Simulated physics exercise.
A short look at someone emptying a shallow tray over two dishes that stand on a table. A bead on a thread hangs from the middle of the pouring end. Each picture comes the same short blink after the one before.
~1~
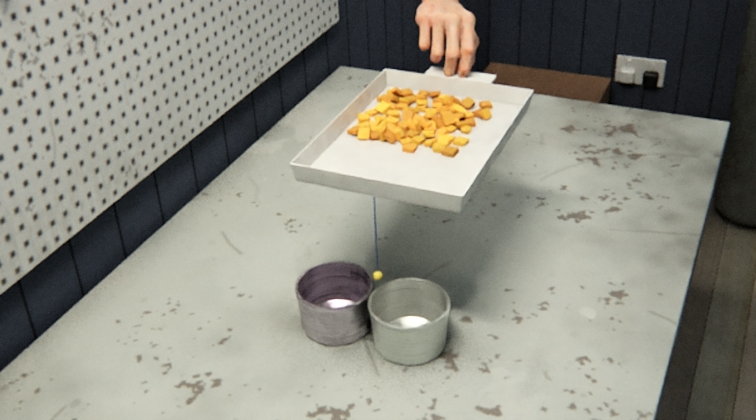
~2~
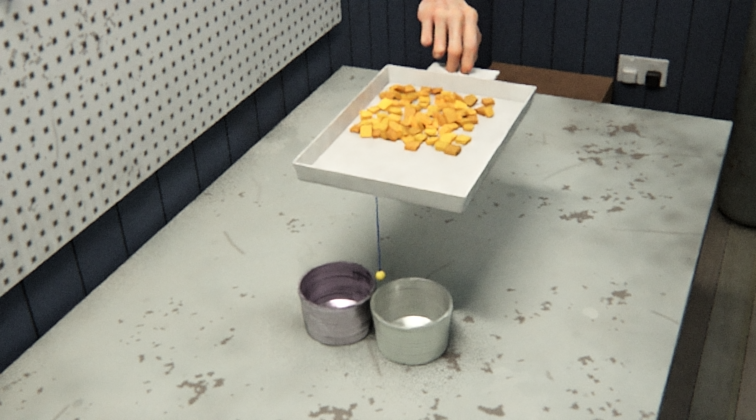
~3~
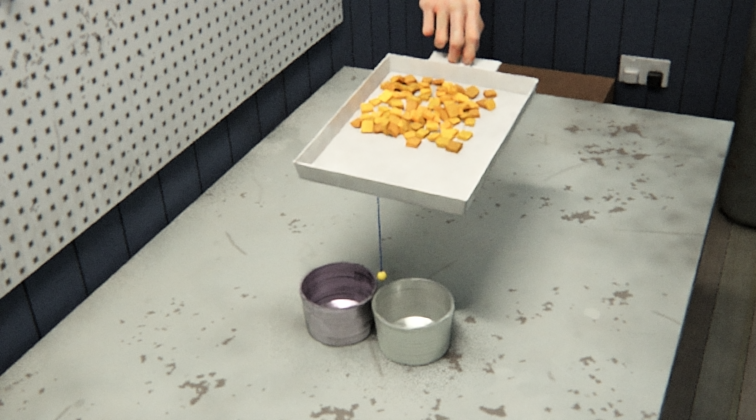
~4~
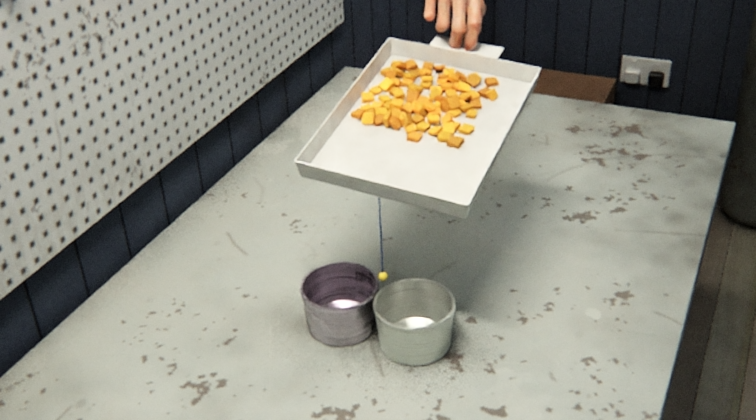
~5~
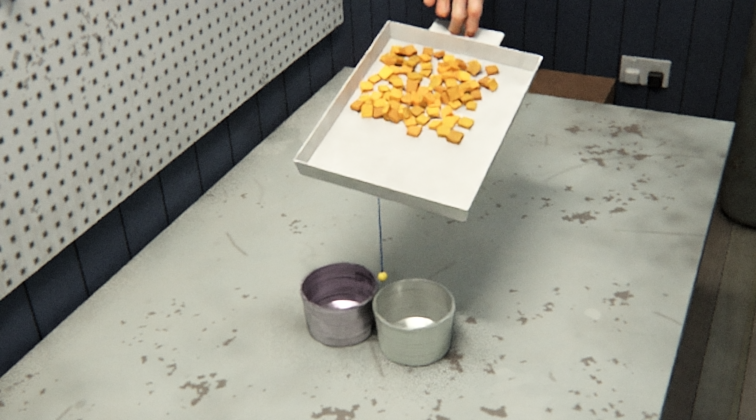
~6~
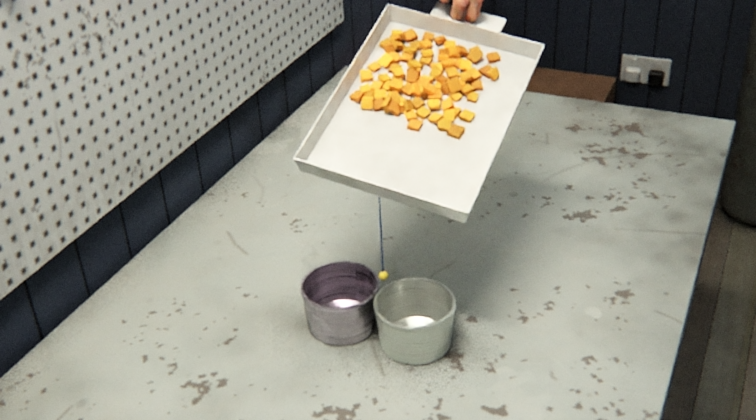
A hand raising the back of a white tray of small orange crackers, tilting it above a purple and a grey dish.
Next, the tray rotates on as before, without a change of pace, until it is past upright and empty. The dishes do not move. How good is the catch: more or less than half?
Caught overall: Less than half.
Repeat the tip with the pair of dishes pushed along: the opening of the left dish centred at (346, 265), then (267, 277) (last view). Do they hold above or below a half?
The first try: Below a half. The second: The smaller part.
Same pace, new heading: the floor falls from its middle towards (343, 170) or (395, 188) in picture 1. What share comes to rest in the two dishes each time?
In turn 50 and 30 in a hundred.
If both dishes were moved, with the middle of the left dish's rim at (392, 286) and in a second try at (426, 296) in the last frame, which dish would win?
At the first place right, at the second the left dish.
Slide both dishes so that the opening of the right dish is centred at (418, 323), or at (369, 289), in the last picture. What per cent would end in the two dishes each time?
In turn 40 and 0 in a hundred.
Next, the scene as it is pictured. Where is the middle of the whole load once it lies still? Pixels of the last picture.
Close to (453, 360).
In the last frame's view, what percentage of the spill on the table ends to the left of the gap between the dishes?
It comes to 0 per cent or so.
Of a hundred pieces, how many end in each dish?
Left dish near 0 in a hundred; right dish near 30.
Soon, tray tipped steeply; nearly all on the tray; a small part in the air.
A while on, tray tipped past a quarter turn; about a third on the tray; a small part in the right dish; about half outside both; a small part in the air.
Towards the end, tray tipped past a quarter turn; about a third in the right dish; about two thirds outside both.
Finally, tray tipped past a quarter turn; about a third in the right dish; none in the left dish; about two thirds outside both.
